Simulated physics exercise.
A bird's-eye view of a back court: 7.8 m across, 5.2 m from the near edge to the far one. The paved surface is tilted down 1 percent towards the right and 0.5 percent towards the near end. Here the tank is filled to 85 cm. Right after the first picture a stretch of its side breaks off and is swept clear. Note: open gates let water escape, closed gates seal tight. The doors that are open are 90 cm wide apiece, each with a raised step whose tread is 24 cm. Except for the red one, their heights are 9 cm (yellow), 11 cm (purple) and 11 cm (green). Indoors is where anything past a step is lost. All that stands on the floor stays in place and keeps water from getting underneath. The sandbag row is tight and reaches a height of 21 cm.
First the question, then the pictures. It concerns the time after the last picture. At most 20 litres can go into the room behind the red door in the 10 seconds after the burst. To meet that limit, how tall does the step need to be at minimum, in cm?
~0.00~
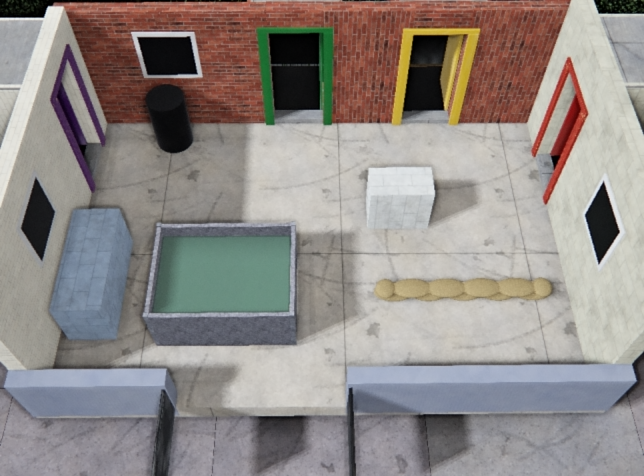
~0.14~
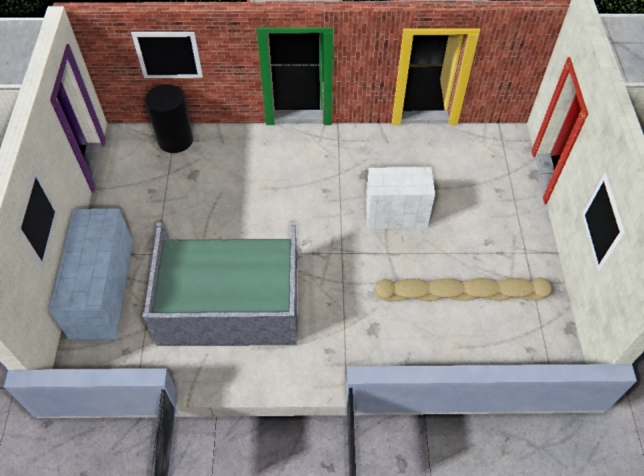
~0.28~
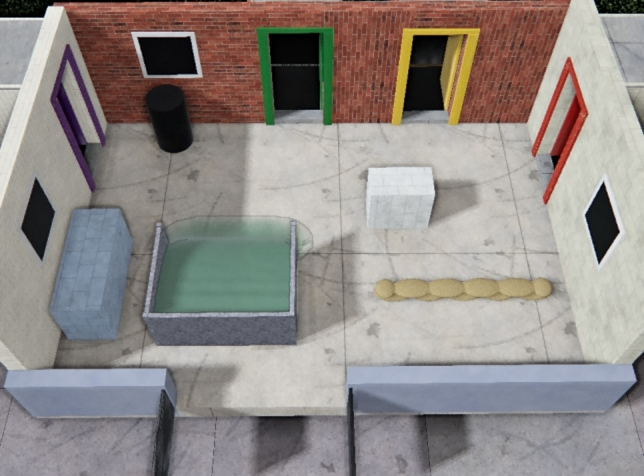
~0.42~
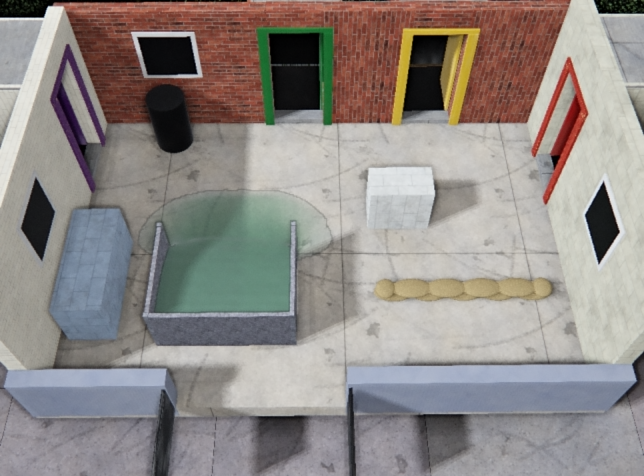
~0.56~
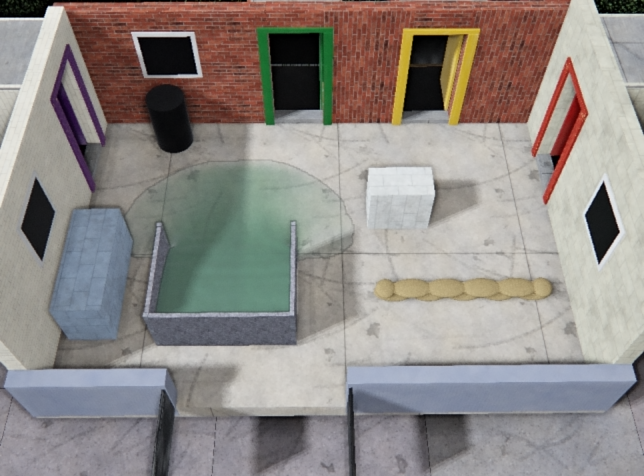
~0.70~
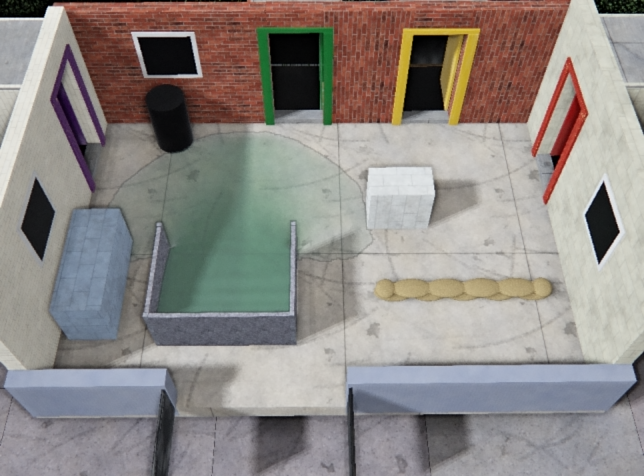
At least 15 cm or so.
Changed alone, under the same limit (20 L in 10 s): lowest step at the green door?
About 29 cm at green.
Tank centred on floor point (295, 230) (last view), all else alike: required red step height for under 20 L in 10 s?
Some 13.5 cm.
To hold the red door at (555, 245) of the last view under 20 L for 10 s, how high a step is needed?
Minimum: Close to 9.0 cm.
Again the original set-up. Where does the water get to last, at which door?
I'd say the red door.
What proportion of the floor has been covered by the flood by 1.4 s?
Around 40 per cent of the free floor.
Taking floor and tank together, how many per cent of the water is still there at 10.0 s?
Around 82 in a hundred parts remain.
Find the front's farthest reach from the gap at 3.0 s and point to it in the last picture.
Roughly at (526, 129) in the last view.
After 1.4 s water covers 40 % of the floor, deepest (44 cm) near (234, 129); it has not reached the red door.
After 3.0 s water covers 45 % of the floor, deepest (26 cm) near (526, 129); 7 cm at the red door, 0 litres in over its 11 cm step.
After 10.0 s water covers 95 % of the floor, deepest (13 cm) near (529, 281); 10 cm at the red door, 66 litres in over its 11 cm step.
At the red door as built, the water arrived by 3.0 s and peaked near 19 cm at 4.0 s.
Run again over the same 10 s with other heights there, 33 litres in over 13.5 cm, 4 litres over 18 cm. The limit of 20 litres is kept from about 15 cm up.
